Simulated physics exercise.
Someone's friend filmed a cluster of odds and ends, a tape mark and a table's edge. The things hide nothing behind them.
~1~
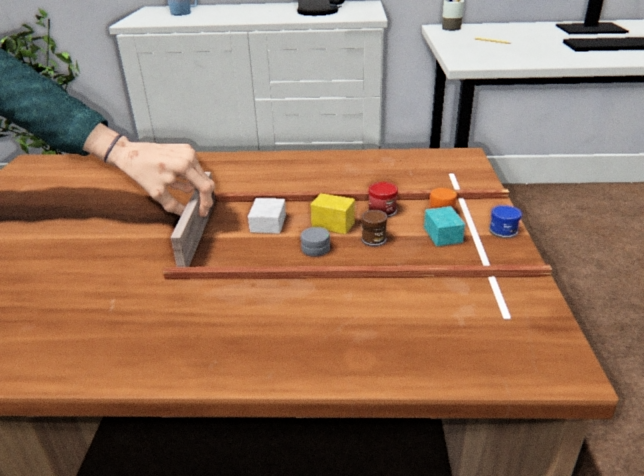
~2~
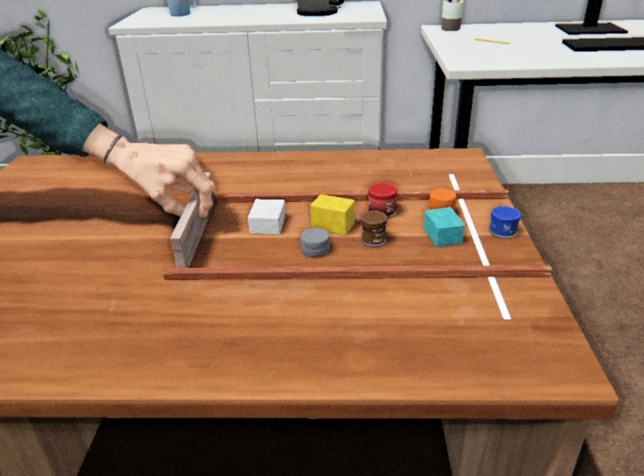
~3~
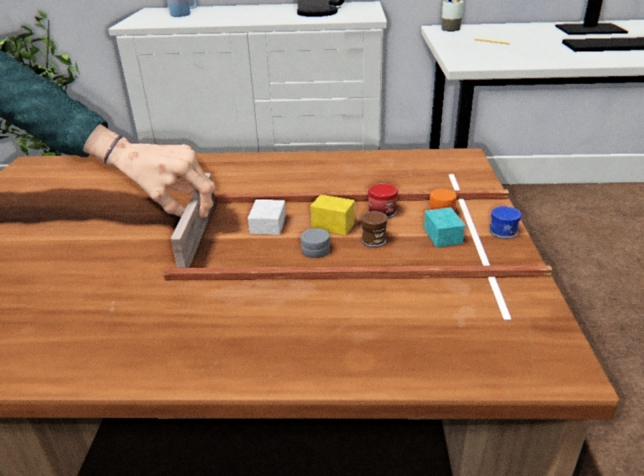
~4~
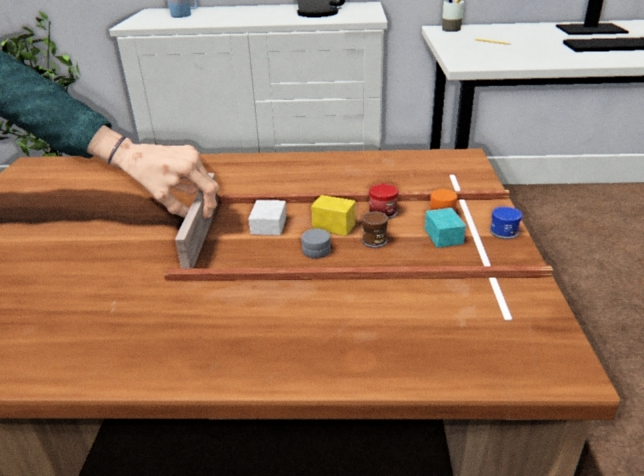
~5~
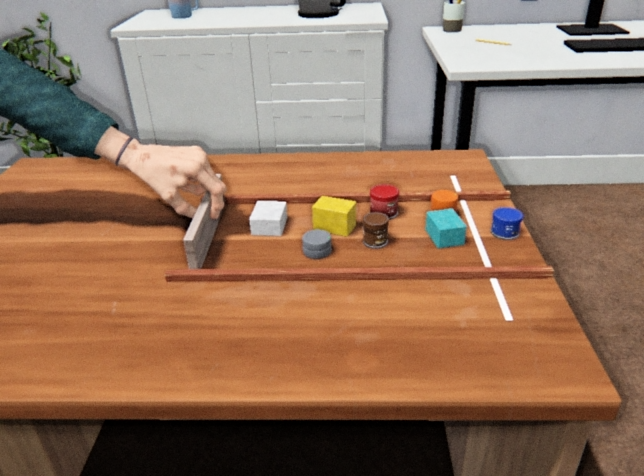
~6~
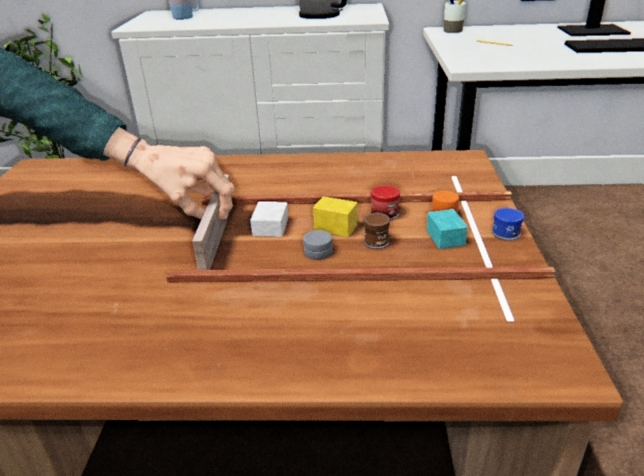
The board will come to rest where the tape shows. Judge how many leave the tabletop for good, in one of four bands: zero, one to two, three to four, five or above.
The loss over the edge is just one or two.
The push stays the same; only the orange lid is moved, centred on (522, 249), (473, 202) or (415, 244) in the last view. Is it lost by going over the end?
Each try in turn, the orange lid is safe, then is safe, then is safe.
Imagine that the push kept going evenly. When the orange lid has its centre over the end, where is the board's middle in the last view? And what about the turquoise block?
With the orange lid it sits around (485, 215), with the turquoise block around (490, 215).
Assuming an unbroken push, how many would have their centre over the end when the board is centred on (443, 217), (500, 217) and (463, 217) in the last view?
By position: 0 / 4 / 1.
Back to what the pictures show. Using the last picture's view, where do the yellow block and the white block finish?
In the last picture the yellow block sits around (524, 213) and the white block around (488, 216).
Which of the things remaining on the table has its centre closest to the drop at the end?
It would be the yellow block, I'd say.
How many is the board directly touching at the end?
At rest, 4 are in contact.
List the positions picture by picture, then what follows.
In the first frame, blue pot (505, 222); orange lid (443, 204); turquoise block (444, 226); board (196, 218); tape (474, 232).
In the second frame, orange lid (442, 204); yellow block (333, 215).
In the third frame, turquoise block (444, 227); red tin (383, 201).
In the fourth frame, blue pot (506, 223); brown tin (375, 230).
In the fifth frame, orange lid (444, 205); grey lid (317, 244).
In the sixth frame, blue pot (508, 224); orange lid (445, 206); turquoise block (446, 229); board (215, 221); tape (476, 234).
Early on, none off yet; blue pot at rest near (508, 224); orange lid at rest near (445, 206); turquoise block at rest near (446, 229).
A while later, none off yet; blue pot at rest near (508, 224); orange lid at rest near (445, 206); turquoise block moving near (454, 229).
Further along, none off yet; blue pot travelled a little near (523, 225); orange lid travelled about its own width near (472, 202); turquoise block travelled about its own width near (491, 235).
Finally, the number that fall off is one or two; lost, blue pot.
